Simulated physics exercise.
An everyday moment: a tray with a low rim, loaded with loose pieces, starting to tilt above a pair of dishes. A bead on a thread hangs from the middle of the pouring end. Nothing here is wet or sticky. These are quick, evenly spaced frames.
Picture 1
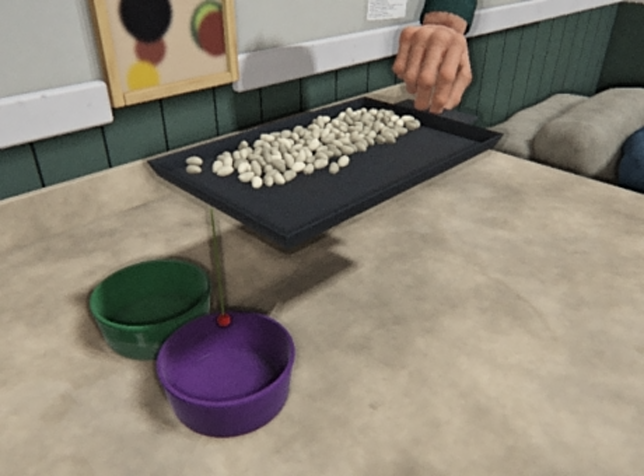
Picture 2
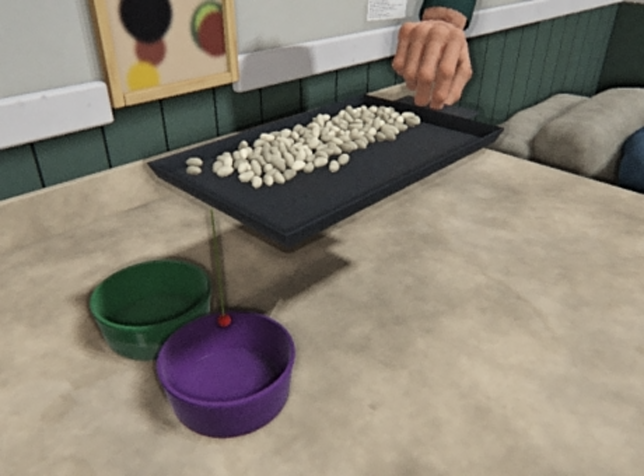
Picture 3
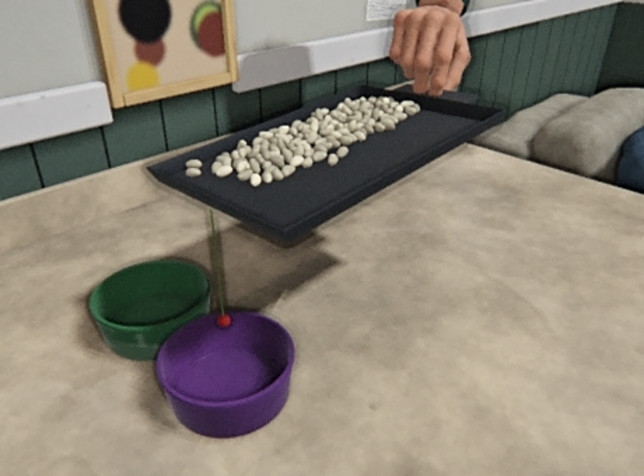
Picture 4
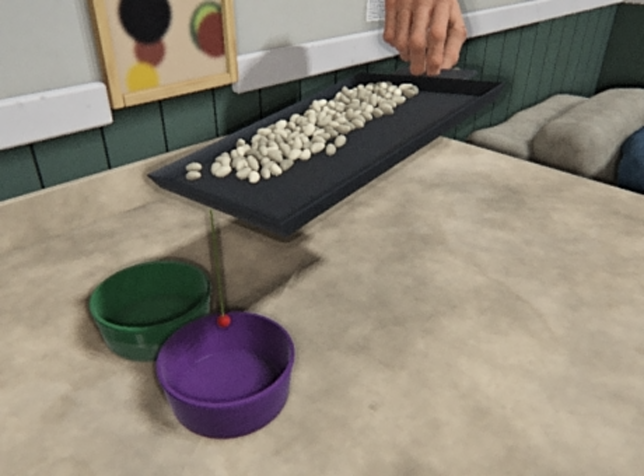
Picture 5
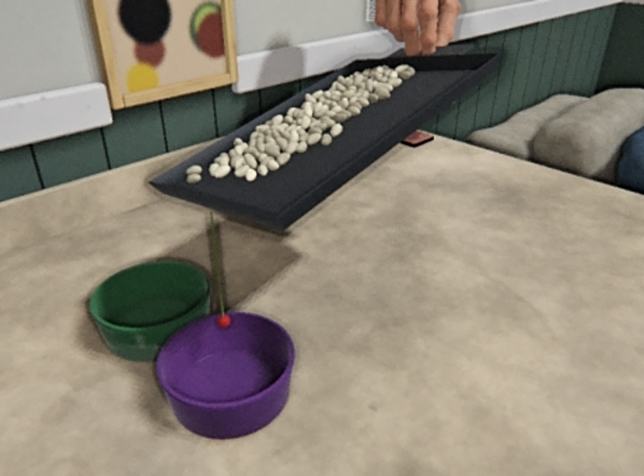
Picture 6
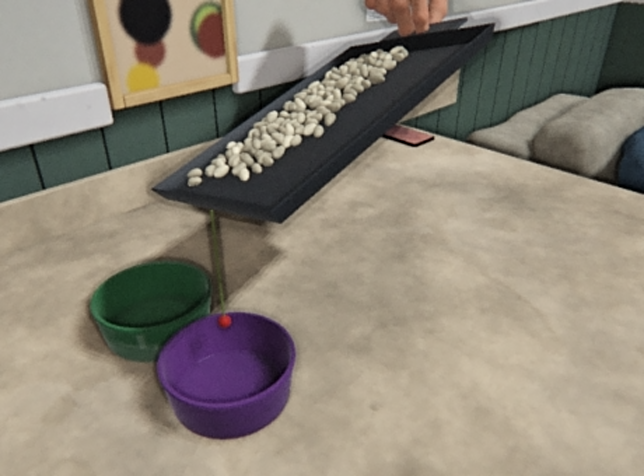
A hand raises the far end of a black tray of white beans, tilting it steadily.
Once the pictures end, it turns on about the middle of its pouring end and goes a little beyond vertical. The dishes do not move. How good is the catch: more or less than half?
The two hold over half of the load.
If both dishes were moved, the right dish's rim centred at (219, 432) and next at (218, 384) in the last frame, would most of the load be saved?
The first try: The smaller part. The second: Above a half.
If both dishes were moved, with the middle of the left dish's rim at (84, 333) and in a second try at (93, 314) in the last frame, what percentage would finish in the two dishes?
About 0 and 20 per cent.
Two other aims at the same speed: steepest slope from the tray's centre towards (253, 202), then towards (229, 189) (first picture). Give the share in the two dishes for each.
Roughly 20 per cent, and 40 per cent.
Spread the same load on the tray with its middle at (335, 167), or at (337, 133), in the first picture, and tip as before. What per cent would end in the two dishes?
First some 90, then 90 per cent.
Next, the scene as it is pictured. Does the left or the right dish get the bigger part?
More ends in the left dish.
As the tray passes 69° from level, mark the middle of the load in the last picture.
Roughly at (183, 196).
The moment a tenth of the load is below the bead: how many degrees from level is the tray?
Near 70 degrees.
Just after the last frame, tray tipped steeply; roughly half on the tray; just a few in the right dish; roughly a quarter in the left dish; roughly a quarter in the air.
A moment on, tray tipped past a quarter turn; just a few in the right dish; almost all in the left dish; about a tenth outside both; just a few in the air.
Further on, tray tipped past a quarter turn; just a few in the right dish; almost all in the left dish; about a tenth outside both.
When it is over, tray tipped past a quarter turn; just a few in the right dish; almost all in the left dish; about a tenth outside both.
